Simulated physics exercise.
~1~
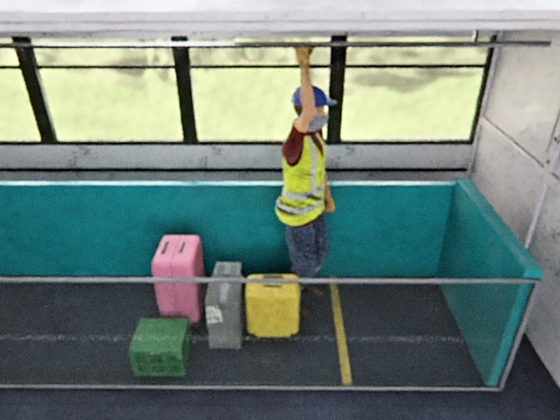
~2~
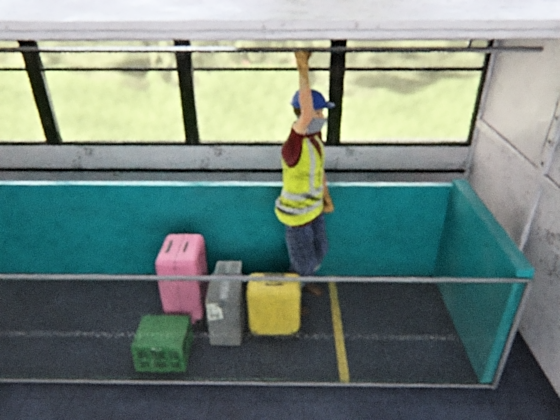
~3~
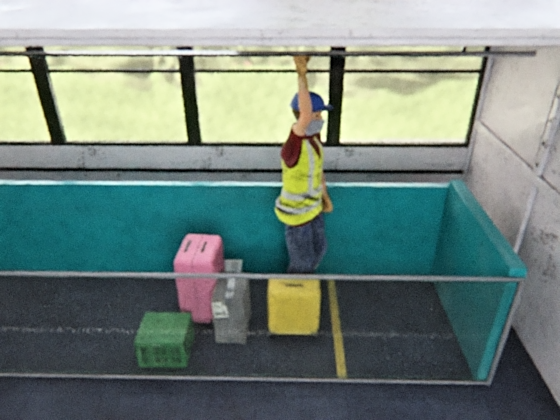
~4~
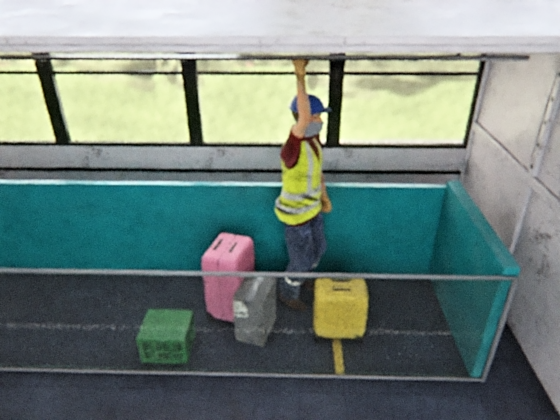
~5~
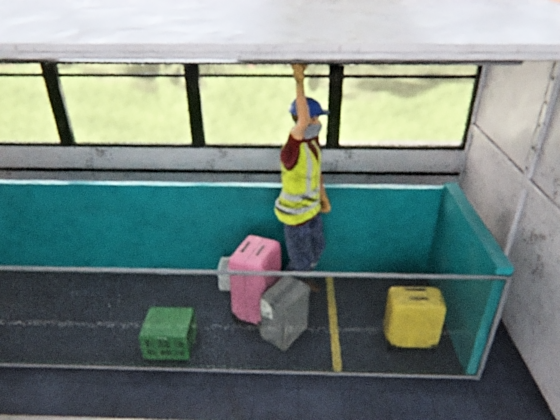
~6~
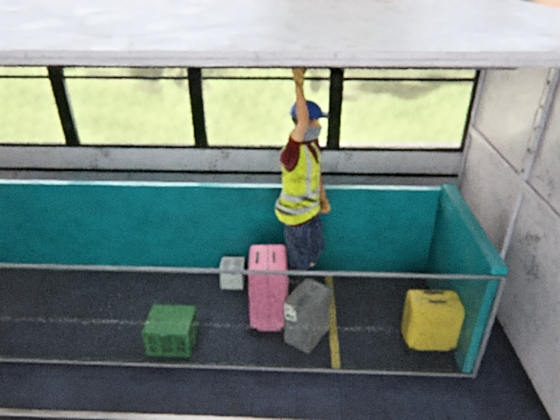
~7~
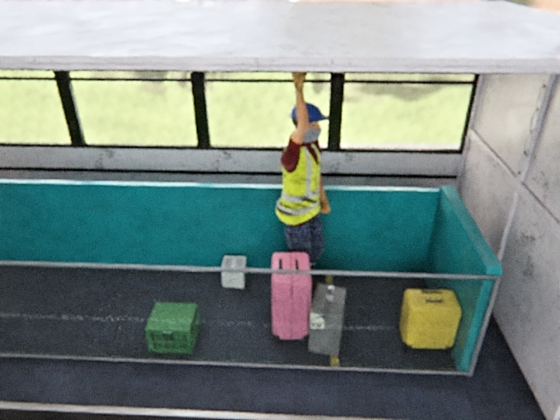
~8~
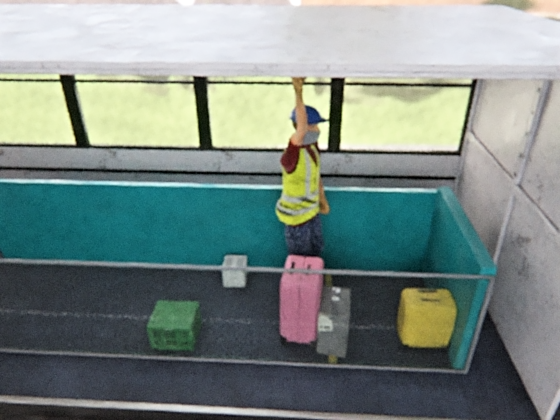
The clip opens on a teal-walled bay inside a shuttle, where a worker in a yellow vest and blue cap grips an overhead rail beside pink, grey and yellow cases and a green crate. The cases stand still at first, then all three start moving right. The yellow case pulls ahead, crosses the yellow floor line and settles near the right wall. The pink and grey cases follow more slowly, uncovering a small white tub behind them. The worker holds on throughout, and the upright pink case ends short of the line, beside the grey one.
